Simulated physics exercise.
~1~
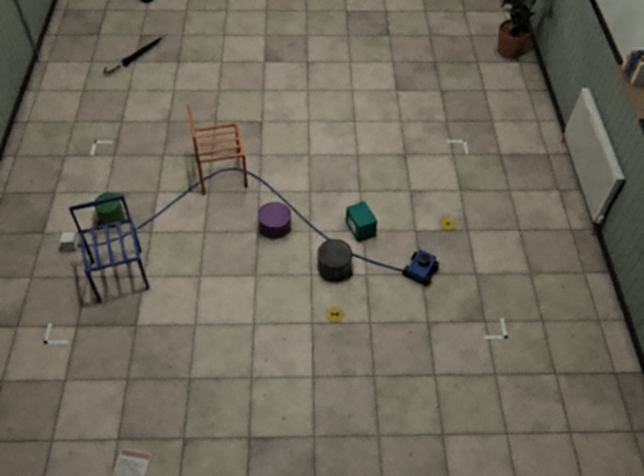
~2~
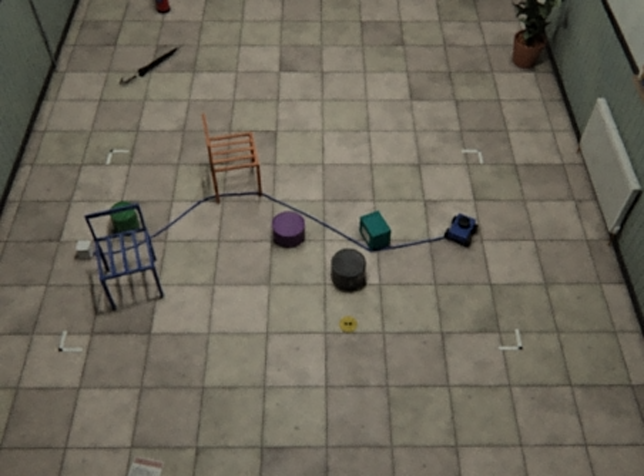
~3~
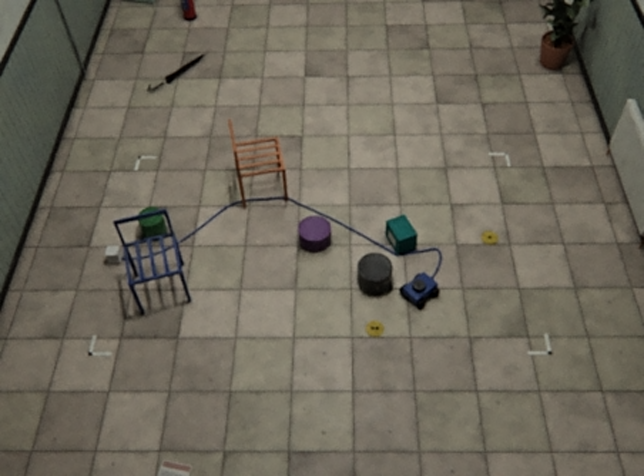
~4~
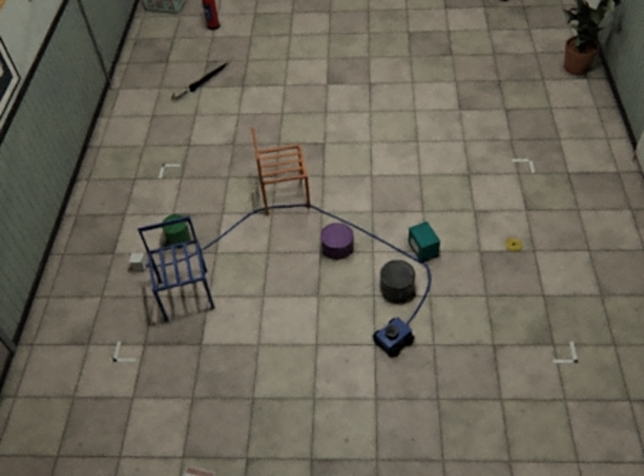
A tiled hallway is seen from high above, with a blue chair and green tub on the left, an orange chair behind, and a purple bin, teal box and black bucket near the middle. A small blue cart on the right trails a blue lead from the blue chair's side past the orange chair. The cart drives right and away onto a yellow mark, then turns back toward the viewer, the lead bending beside the teal box. It stops over the nearer yellow mark, the lead curving around the bucket's right side, with the box and bucket unmoved.
